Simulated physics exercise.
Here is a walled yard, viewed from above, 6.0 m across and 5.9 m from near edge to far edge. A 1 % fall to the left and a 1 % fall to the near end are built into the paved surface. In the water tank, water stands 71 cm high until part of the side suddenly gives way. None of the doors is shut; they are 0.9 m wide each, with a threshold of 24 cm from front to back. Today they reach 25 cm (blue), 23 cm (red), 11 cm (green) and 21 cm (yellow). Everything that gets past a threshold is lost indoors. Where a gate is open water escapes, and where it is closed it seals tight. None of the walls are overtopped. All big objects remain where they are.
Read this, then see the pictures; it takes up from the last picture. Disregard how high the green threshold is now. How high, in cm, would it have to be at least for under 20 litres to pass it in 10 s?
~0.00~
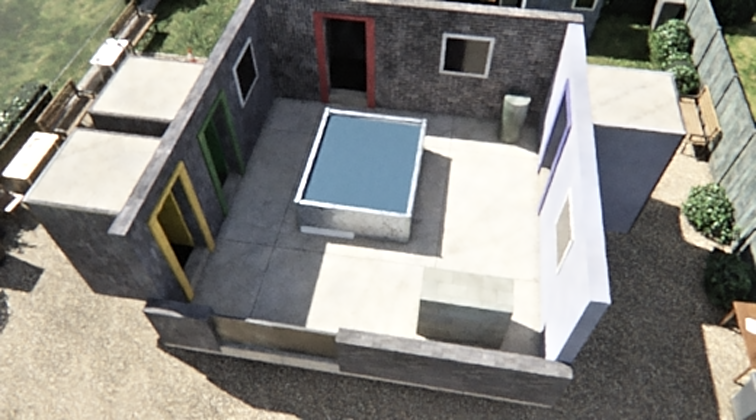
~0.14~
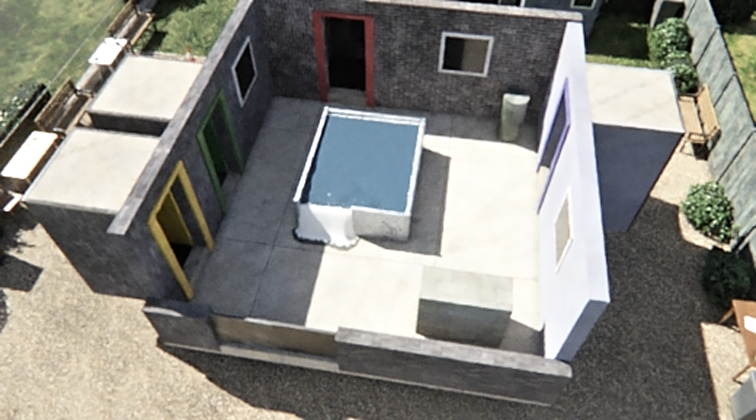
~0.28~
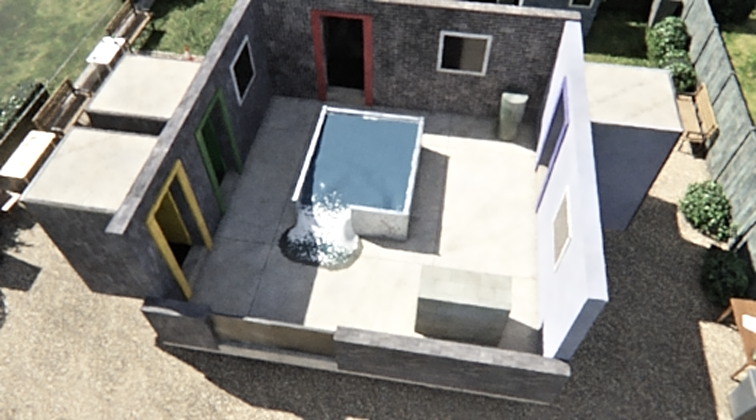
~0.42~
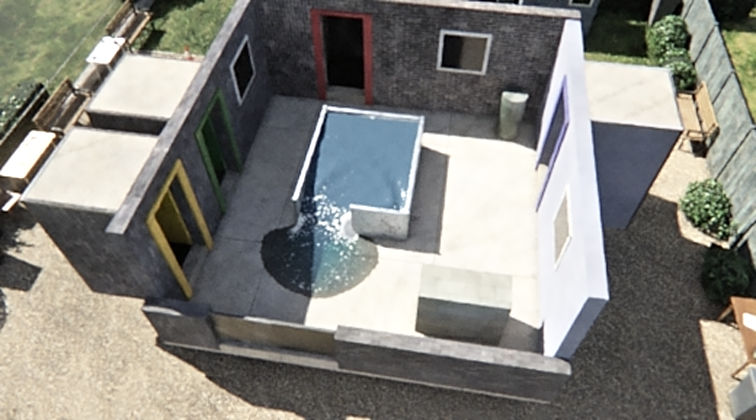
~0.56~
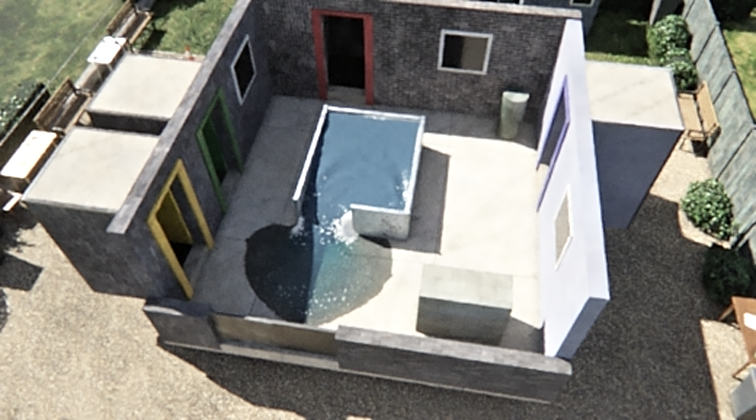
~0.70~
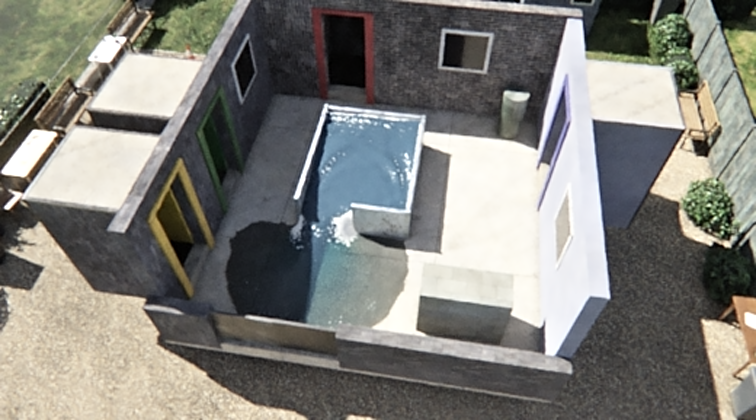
At least about 4.5 cm.
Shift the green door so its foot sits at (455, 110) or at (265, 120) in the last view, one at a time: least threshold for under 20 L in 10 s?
Roughly 9.5 cm, then roughly 12.0 cm.
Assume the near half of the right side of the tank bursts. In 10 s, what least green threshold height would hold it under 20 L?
Then 13.0 cm.
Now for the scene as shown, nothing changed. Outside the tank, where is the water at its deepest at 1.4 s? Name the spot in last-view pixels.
Around pixel (180, 323).
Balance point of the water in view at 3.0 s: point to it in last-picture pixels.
Approximately (337, 237).
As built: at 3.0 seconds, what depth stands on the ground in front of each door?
At the blue door the depth is 0 cm, at red 0 cm, at green 9 cm and at yellow 26 cm.
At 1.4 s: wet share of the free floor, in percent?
I'd estimate about 25 percent.
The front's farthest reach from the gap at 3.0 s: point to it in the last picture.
(538, 376).
After 1.4 s water covers 25 % of the floor, deepest (52 cm) near (180, 323); it has not reached the green door.
After 3.0 s water covers 40 % of the floor, deepest (39 cm) near (180, 323); 9 cm at the green door, 0 litres in over its 11 cm threshold.
After 10.0 s water covers 95 % of the floor, deepest (17 cm) near (180, 323); 9 cm at the green door, 0 litres in over its 11 cm threshold.
At the green door as built, the water arrived by 2.8 s and peaked near 9 cm at 3.4 s.
Run again over the same 10 s with other heights there, 28 litres in over 4 cm, 11 litres over 5.5 cm. The limit of 20 litres is kept from about 4.5 cm up.
